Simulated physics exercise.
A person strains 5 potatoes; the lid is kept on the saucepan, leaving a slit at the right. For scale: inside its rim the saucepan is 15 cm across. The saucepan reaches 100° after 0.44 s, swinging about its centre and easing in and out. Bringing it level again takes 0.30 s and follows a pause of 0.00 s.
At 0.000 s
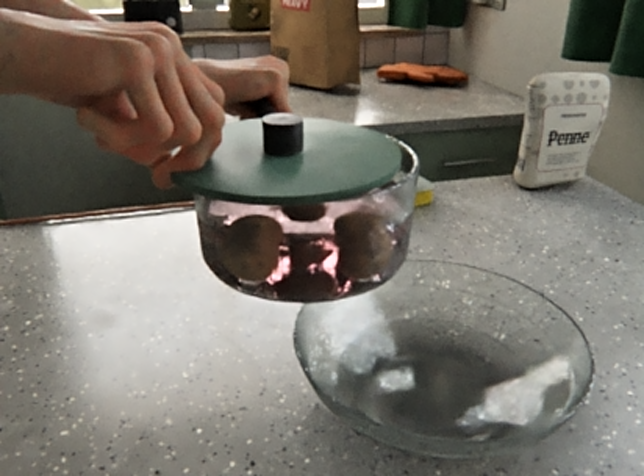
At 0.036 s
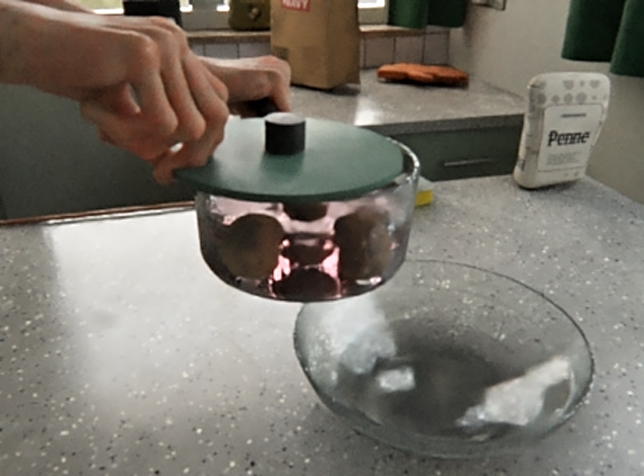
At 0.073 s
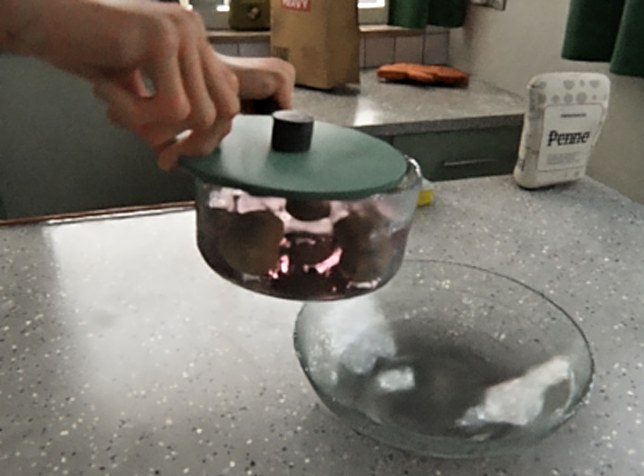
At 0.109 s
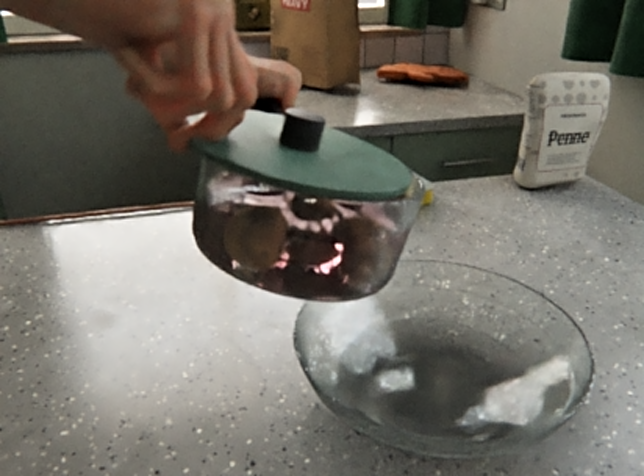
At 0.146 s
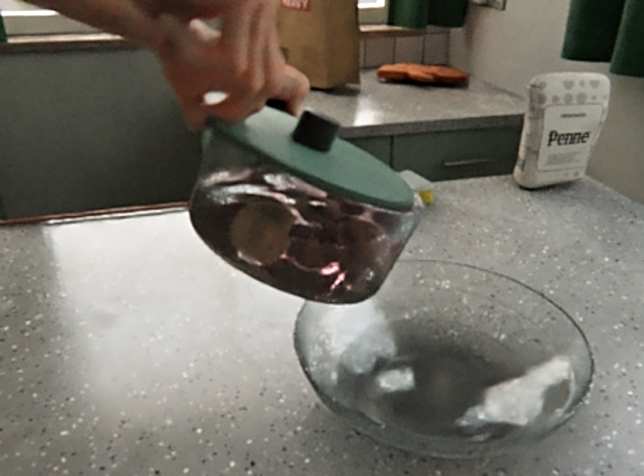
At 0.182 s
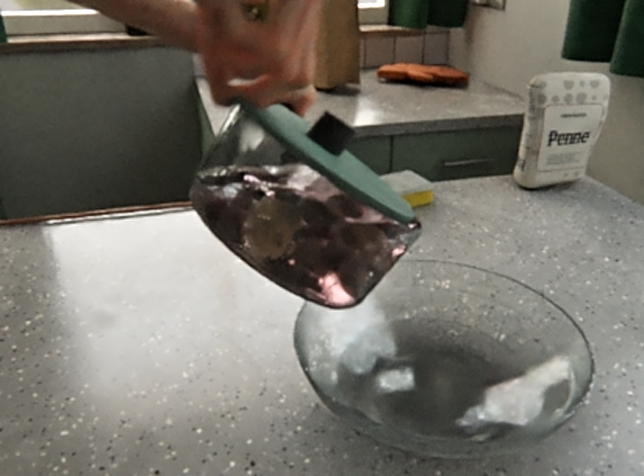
We see hands holding a glass saucepan of dark, round items under a green lid, above a clear glass bowl on a speckled counter; the hands steadily tilt the covered pan down to the right.
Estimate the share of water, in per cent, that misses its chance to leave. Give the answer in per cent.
Some 48 per cent stays behind.
By 0.32 s the tilt is 83° and 80 per cent of the water is still in the saucepan.
By 0.43 s the tilt is 100° and 65 per cent of the water is still in the saucepan.
By 0.53 s the tilt is 78° and 54 per cent of the water is still in the saucepan.
By 0.65 s the tilt is 21° and 49 per cent of the water is still in the saucepan.
At rest 48 per cent of the water is still in the saucepan.
